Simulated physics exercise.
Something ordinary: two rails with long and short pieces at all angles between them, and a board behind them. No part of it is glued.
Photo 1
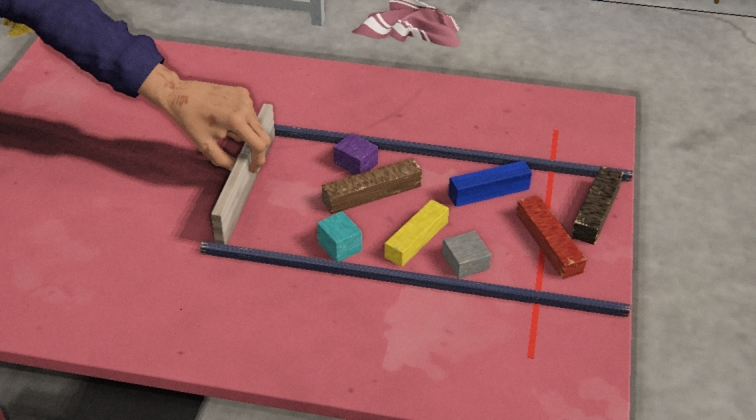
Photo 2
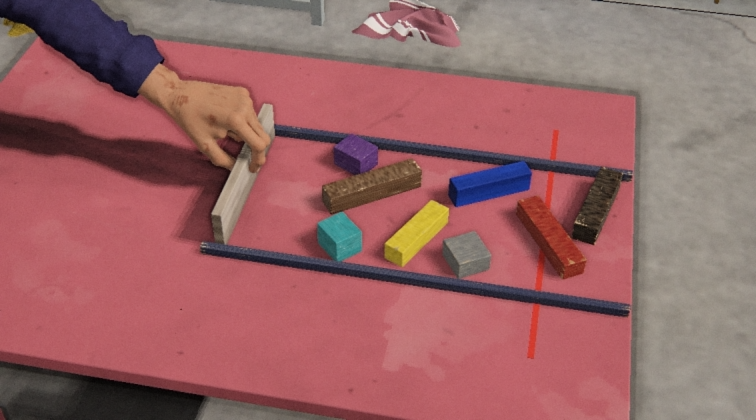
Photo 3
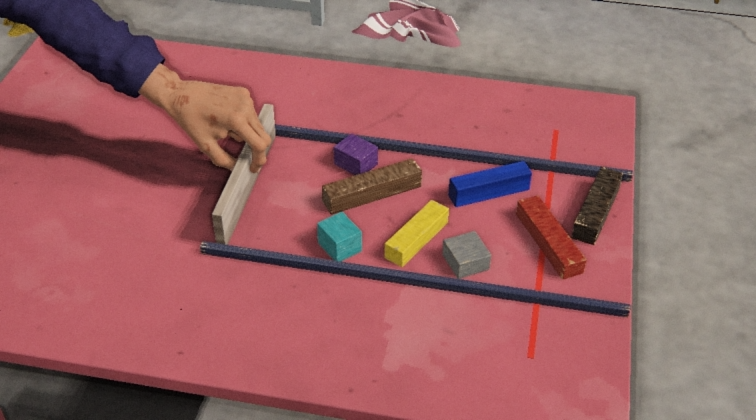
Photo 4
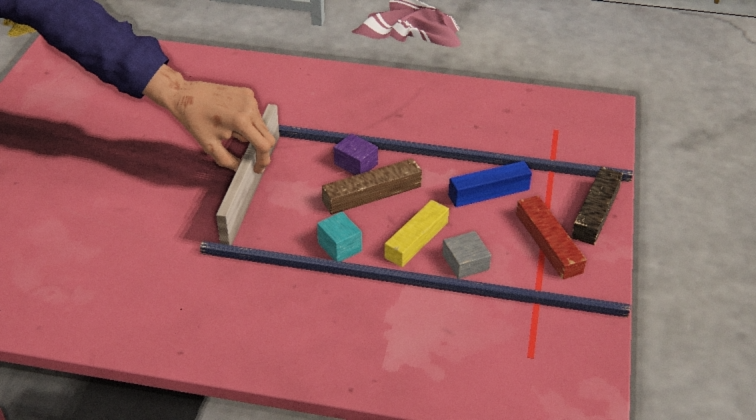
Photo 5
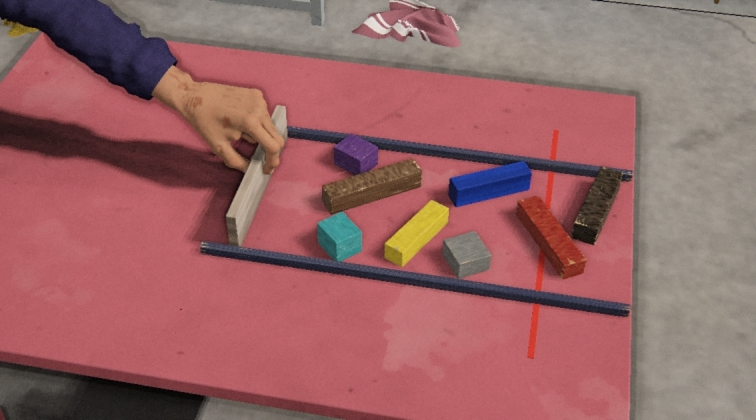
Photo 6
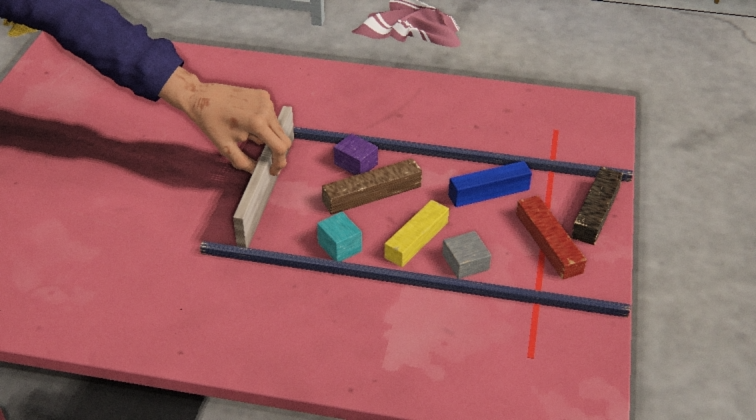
A hand slides a pale board slightly right between two rails toward motionless coloured blocks.
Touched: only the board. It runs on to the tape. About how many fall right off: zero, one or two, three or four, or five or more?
Lost: One or two.
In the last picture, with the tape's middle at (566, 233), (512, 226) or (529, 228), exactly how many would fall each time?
Those tries give 3, 0 and 1.
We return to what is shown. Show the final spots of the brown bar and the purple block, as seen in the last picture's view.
Brown bar at about (583, 208), purple block at about (569, 178).
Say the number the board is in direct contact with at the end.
Contact count: 3.
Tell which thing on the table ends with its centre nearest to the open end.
The grey block is the one.
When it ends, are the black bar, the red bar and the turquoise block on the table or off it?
Black bar - gone, red bar - gone, turquoise block - still on top.
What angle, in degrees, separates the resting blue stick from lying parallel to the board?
The angle comes out near 30 degrees.
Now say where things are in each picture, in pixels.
In the first picture, black bar (598, 205); red bar (550, 236); blue stick (490, 184); board (245, 172); tape (545, 230).
In the second picture, red bar (550, 236); turquoise block (340, 237).
In the third picture, blue stick (490, 184); yellow bar (417, 233).
In the fourth picture, black bar (598, 205); grey block (466, 255).
In the fifth picture, red bar (550, 236); purple block (356, 155).
In the sixth picture, black bar (598, 205); red bar (550, 236); blue stick (490, 184); board (266, 175); tape (545, 230).
A little later, none off yet; black bar at rest near (598, 205); red bar at rest near (550, 236); blue stick at rest near (490, 184).
When it is over, the number that fall off is one or two; down, red bar and black bar.
